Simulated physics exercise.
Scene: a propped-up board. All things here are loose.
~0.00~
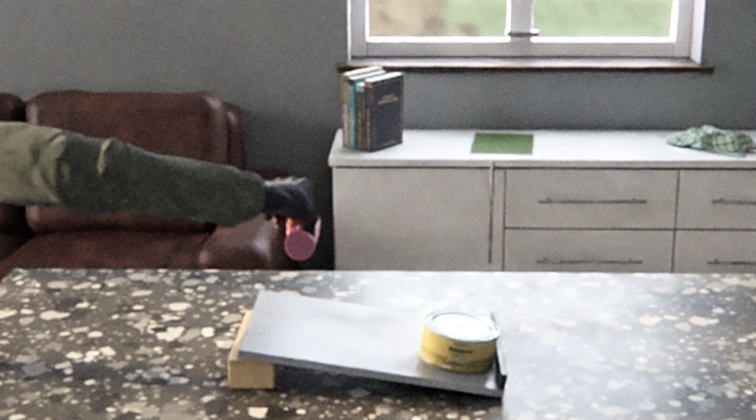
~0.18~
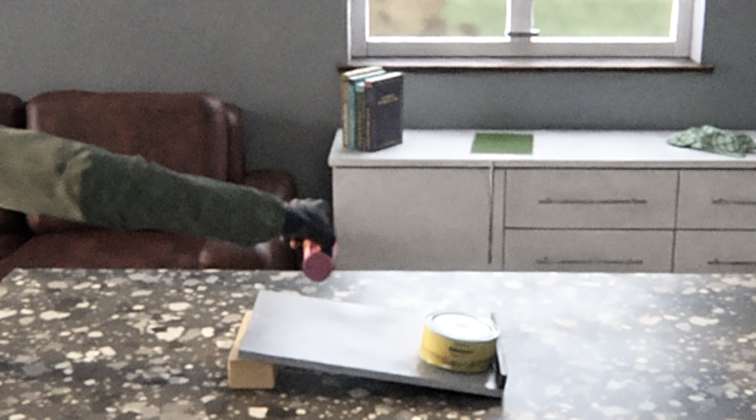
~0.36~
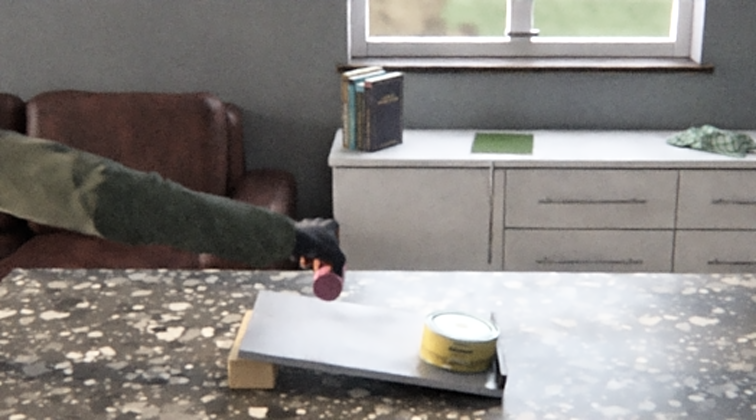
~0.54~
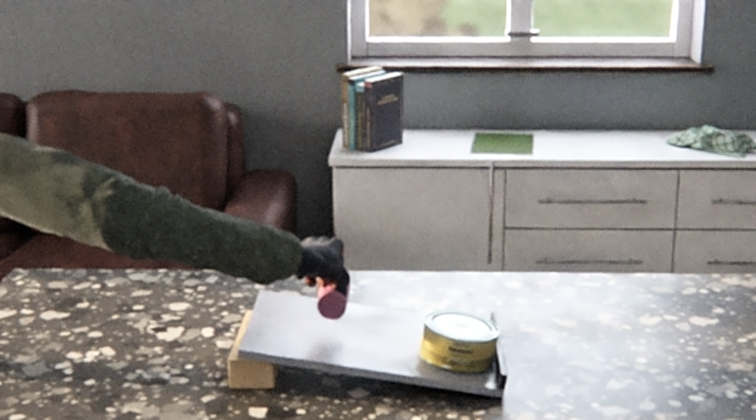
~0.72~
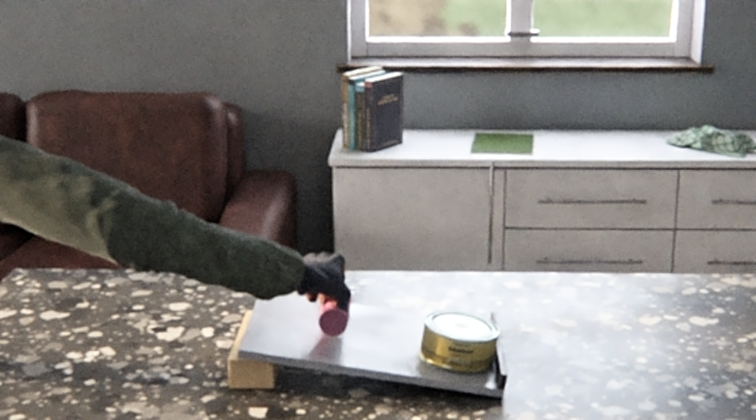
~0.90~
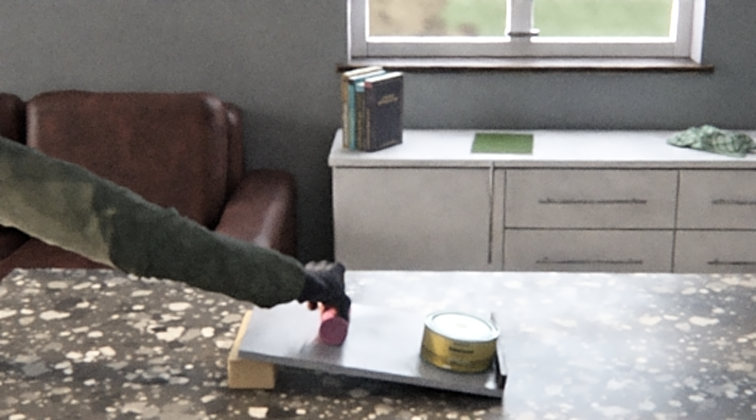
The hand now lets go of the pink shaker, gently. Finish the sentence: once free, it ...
Once free, it heads down the board.
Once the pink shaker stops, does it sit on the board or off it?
In the end it stays aboard.
After 1.40 s, pink shaker rolled about its own width near (374, 323).
After 1.70 s, pink shaker rolled well along near (414, 328).
At rest (4.0 s), moved from the start, pink shaker; yellow tub in place. Seen from the same camera at the end, pink shaker near (415, 328). The pink shaker goes downhill.
